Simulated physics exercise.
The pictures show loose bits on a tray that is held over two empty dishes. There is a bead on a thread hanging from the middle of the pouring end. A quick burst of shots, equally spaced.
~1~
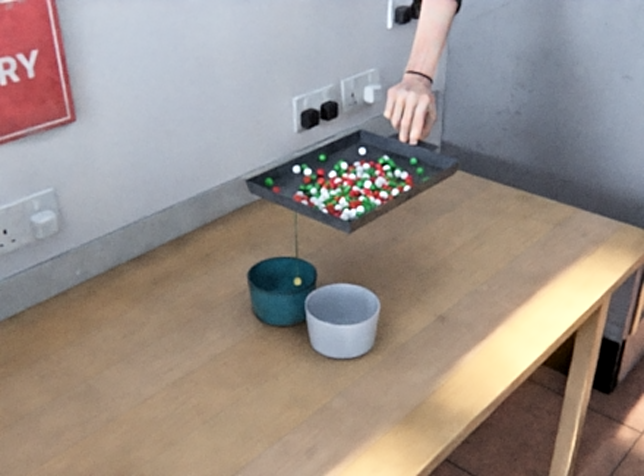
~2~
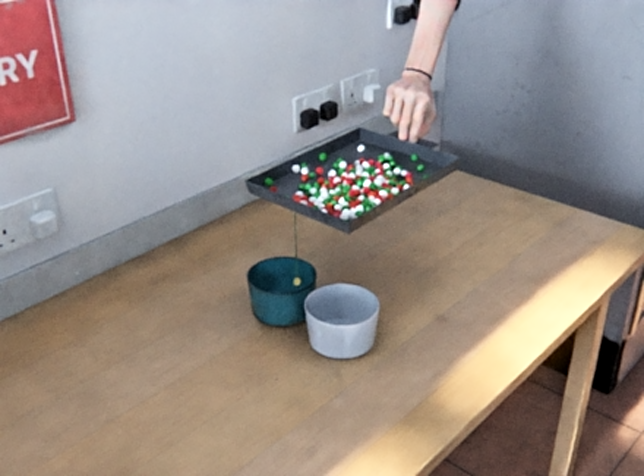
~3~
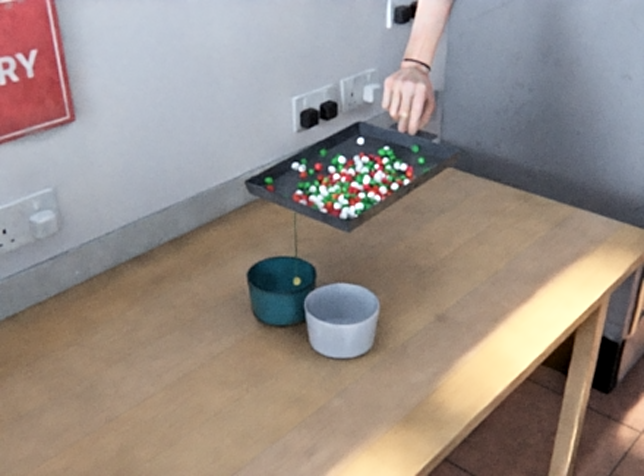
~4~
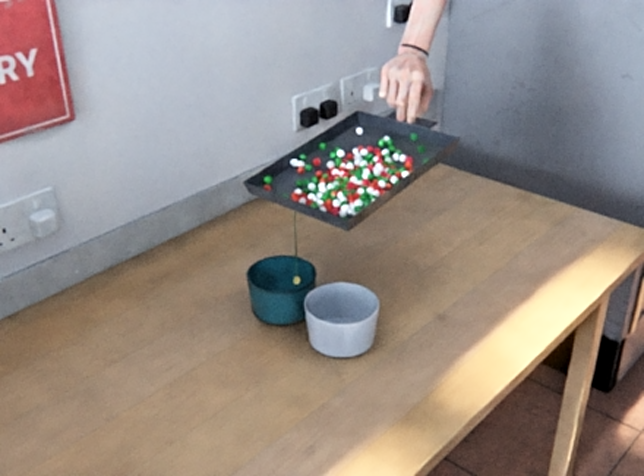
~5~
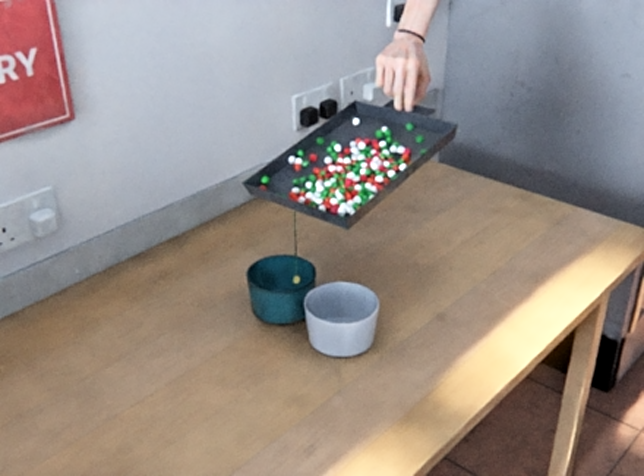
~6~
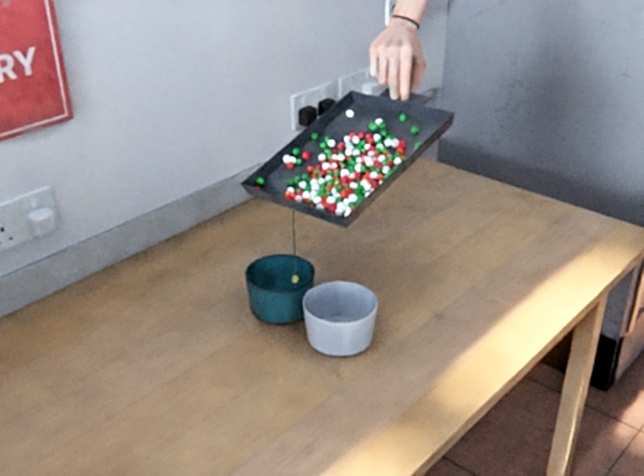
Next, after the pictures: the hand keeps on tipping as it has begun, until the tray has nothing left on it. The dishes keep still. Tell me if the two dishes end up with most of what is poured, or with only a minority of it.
By the end, the dishes are holding not even half of the load, I'd say.
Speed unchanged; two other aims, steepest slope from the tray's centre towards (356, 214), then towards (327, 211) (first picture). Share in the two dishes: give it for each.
The first comes to 60 %, while the second comes to 20 %.
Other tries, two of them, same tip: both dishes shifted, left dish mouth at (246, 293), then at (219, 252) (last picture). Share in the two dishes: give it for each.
Close to 70 in a hundred, then close to 30 in a hundred.
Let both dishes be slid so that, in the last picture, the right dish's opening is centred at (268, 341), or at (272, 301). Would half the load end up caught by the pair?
At place one a lesser share; at place two the greater share.
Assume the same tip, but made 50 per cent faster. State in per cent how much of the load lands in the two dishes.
It would be close to 0 per cent.
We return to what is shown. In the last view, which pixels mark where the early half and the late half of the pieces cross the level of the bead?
Close to (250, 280), then close to (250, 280).
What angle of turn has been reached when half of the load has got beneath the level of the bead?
About 90 degrees.
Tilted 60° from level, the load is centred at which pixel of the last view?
(289, 189).
Shortly afterwards, tray tipped steeply; all but a few on the tray; only a few outside both; a little in the air.
Next, tray tipped right over; a little on the tray; only a few in the left dish; near two thirds outside both; near a quarter in the air.
Some moments later, tray tipped past a quarter turn; only a few in the left dish; all but a few outside both.
In the end, tray tipped past a quarter turn; none at all in the right dish; only a few in the left dish; all but a few outside both.
